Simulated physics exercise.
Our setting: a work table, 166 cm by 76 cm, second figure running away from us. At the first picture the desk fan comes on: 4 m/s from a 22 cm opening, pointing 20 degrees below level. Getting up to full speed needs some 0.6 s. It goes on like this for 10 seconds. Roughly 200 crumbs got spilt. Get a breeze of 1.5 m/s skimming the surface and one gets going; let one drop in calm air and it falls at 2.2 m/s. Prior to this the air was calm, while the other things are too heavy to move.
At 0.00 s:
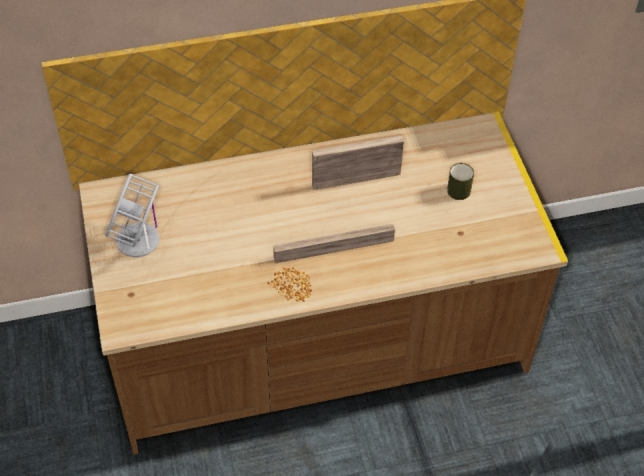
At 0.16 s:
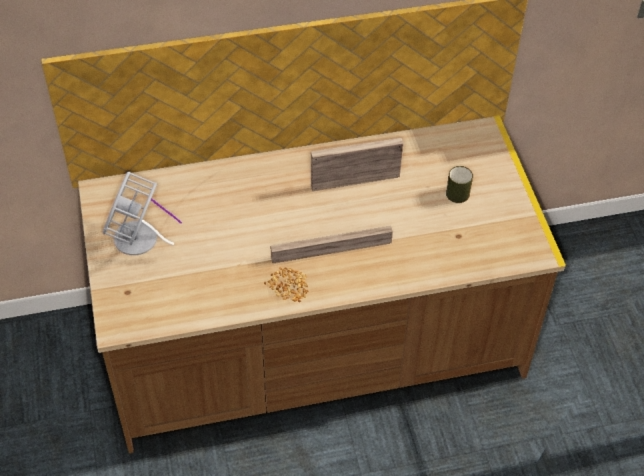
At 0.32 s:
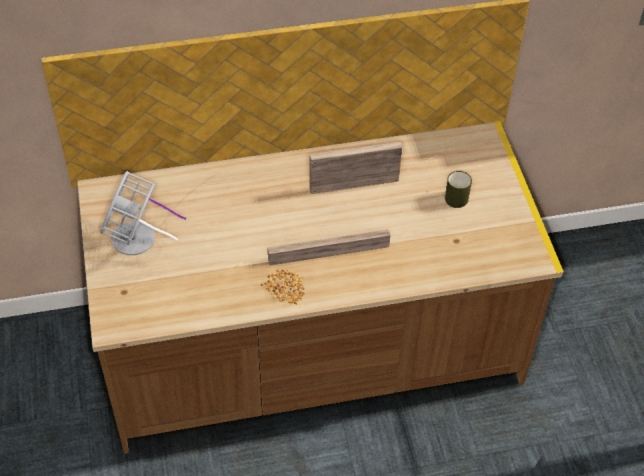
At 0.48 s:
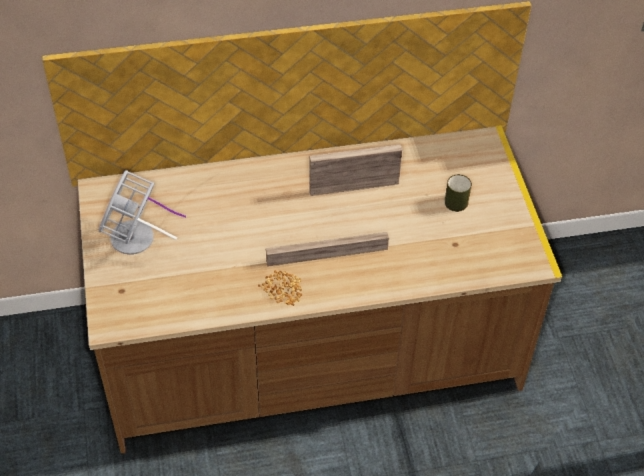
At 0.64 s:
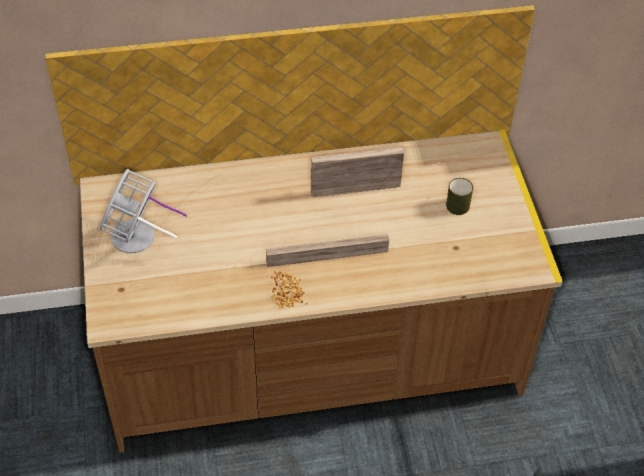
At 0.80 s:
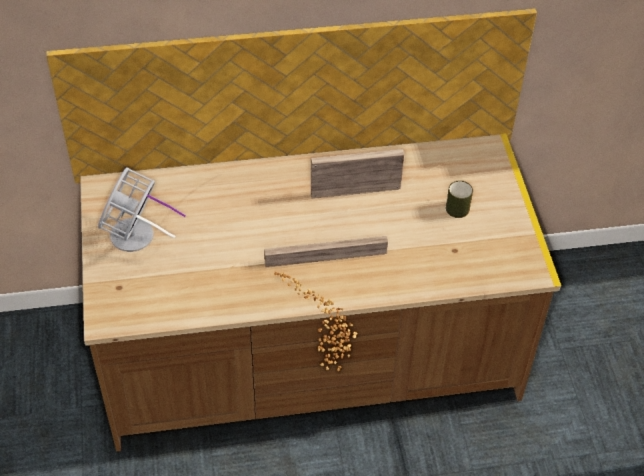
A wooden work table with a yellow herringbone-patterned back panel stands on grey carpet against a pinkish-brown wall, seen from above. On its pale top are a grey desk fan at left, two dark boards, a dark green can at right and orange-brown crumbs near the front. Purple and white ribbons swing out from the fan as the view shifts slightly, then the crumbs scatter rightward over the front edge.
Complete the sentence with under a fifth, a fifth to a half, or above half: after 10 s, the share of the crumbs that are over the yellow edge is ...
After 10 s, the share is under a fifth.
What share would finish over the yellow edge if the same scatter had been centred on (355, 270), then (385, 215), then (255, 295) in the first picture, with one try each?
Results, one try each: 60 %, 90 %, 0 %.
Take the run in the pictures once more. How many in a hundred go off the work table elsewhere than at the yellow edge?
Some 100 per cent.
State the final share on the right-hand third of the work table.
Roughly 0 in a hundred.
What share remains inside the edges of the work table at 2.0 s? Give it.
Near 2 %.
After 2.0 s the count stands so, 1 % are over the yellow edge.
After 3.2 s the count stands so, 2 % are over the yellow edge.
After 5.5 s the count stands so, 2 % are over the yellow edge.
After 10.0 s, at the end, 2 % are over the yellow edge.
